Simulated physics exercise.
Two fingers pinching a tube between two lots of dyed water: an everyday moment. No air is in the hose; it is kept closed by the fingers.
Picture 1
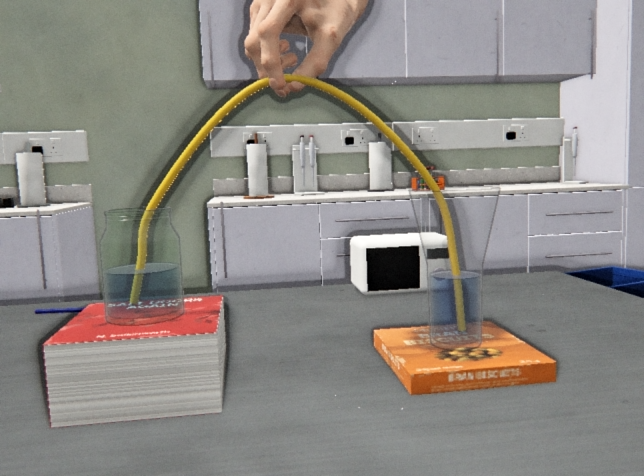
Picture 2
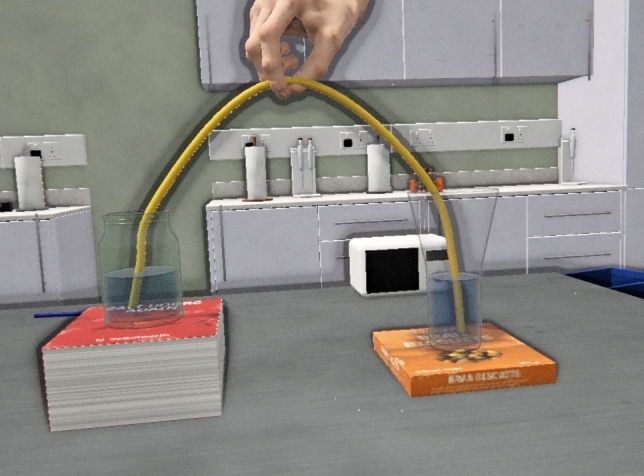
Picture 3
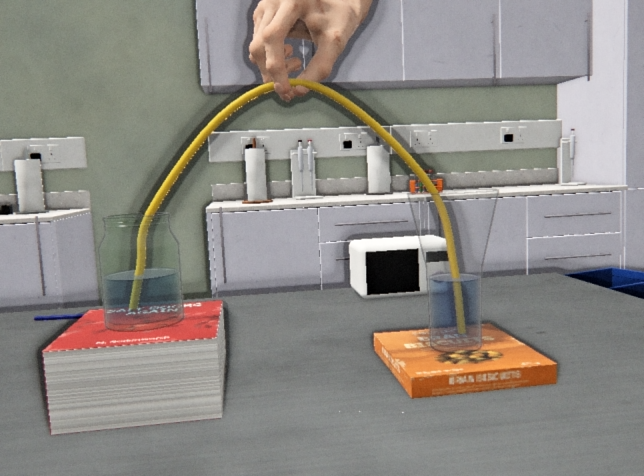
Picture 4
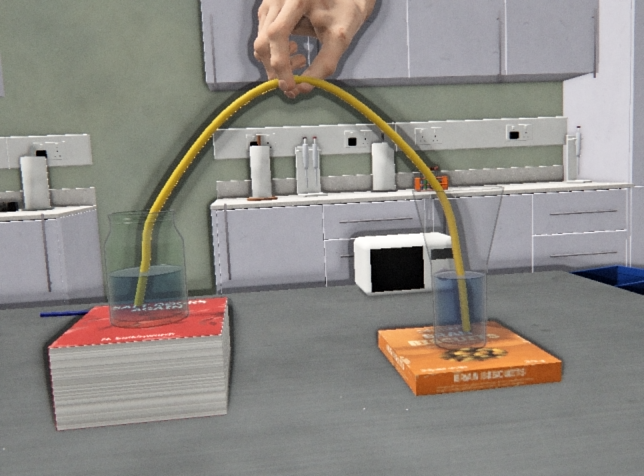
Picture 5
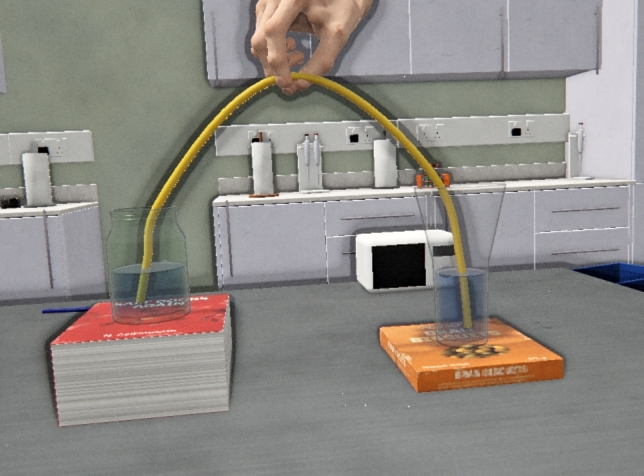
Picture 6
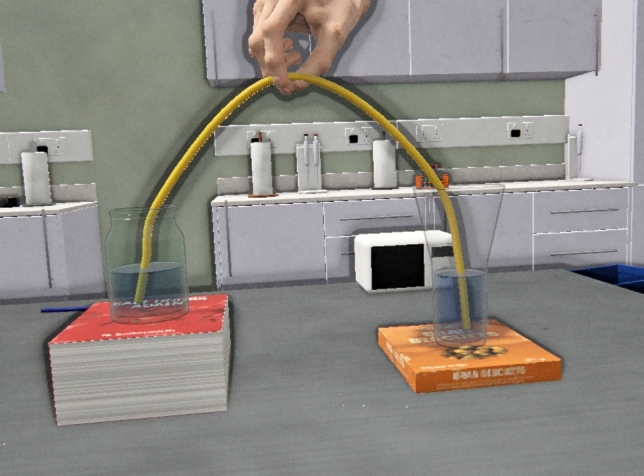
To begin with, a hand pinches the top of a yellow tube arching between a jar of bluish water on a thick red book at left and a vase on an orange packet at right. The fingers stay closed and both water levels look unchanged, with only a slight shift of the view.
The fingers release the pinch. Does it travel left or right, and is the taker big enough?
The liquid travels right, and once there it fits inside.
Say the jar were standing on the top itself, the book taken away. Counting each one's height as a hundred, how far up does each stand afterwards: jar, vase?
They end up near 60 and 25 in a hundred of their heights, in that order.
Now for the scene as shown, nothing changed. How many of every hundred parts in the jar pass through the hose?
Result: Approximately 25 per cent.
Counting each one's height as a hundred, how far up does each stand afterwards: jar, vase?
Approximate levels: 30 per cent followed by 55 per cent.
Shortly, the jar is about a third full; the vase is about half full.
At the finish, the jar is about a third full; the vase is about half full; the two surfaces are level.
